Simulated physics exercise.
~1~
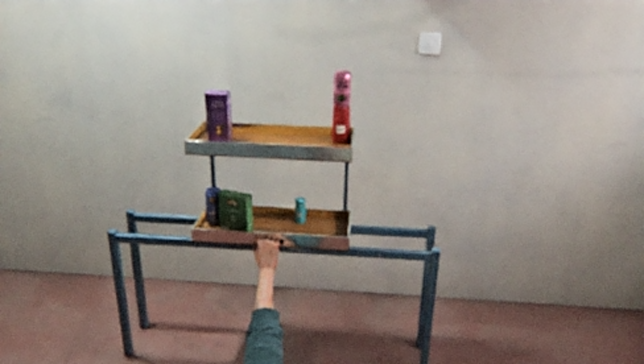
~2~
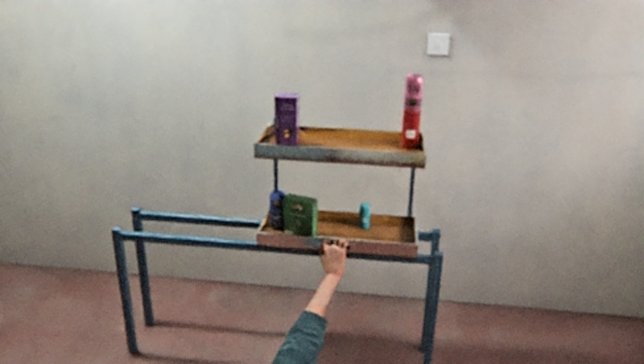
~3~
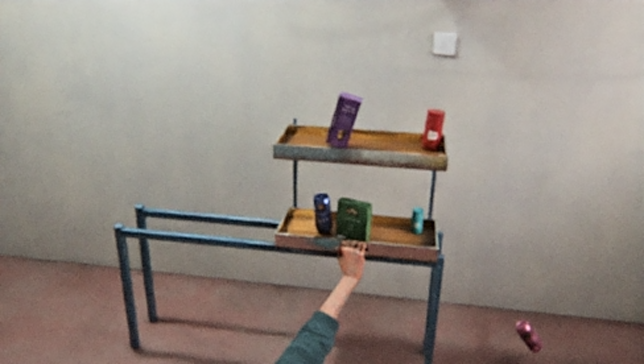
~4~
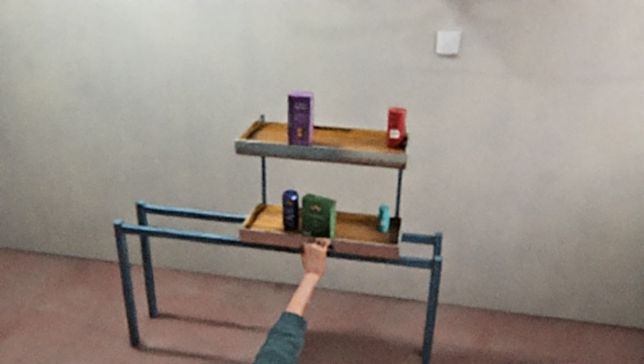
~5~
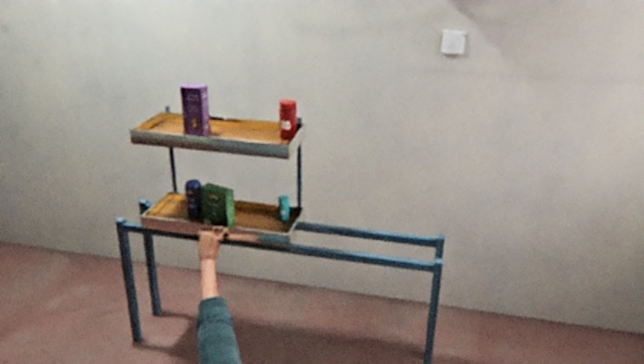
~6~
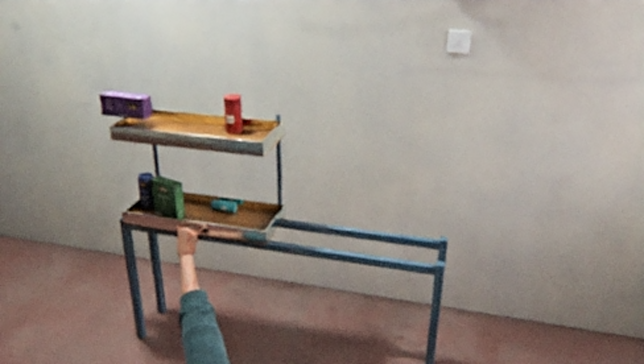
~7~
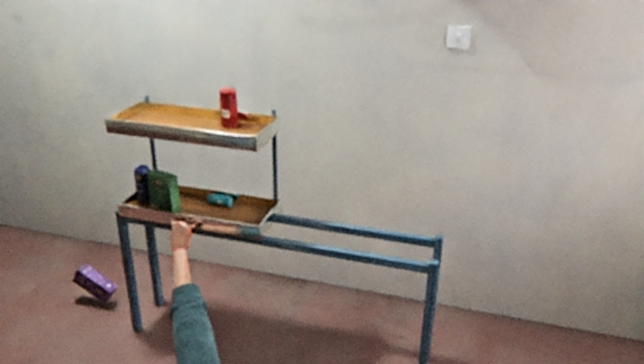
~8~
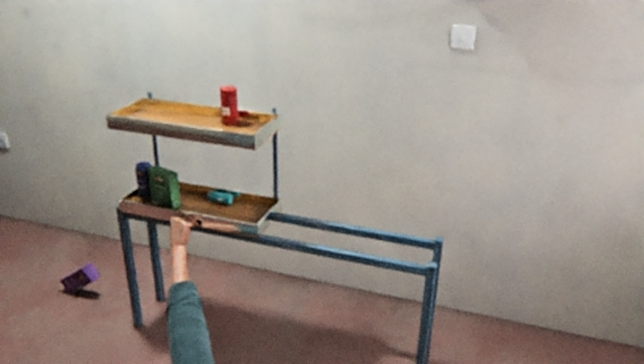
At the start, a hand grips the front of a two-level tray on a blue frame, with a purple carton and a pink can stacked on a red jar above, and a blue can, green packet and turquoise shaker below. The hand moves the tray right, and at that end the pink can drops off to the right while the carton leans. The carton settles upright as the tray travels back left. At the left end, the carton tips over the edge and the shaker topples. Finally, the carton lies on the floor, while the red jar, packet and blue can still stand aboard beside the fallen shaker.
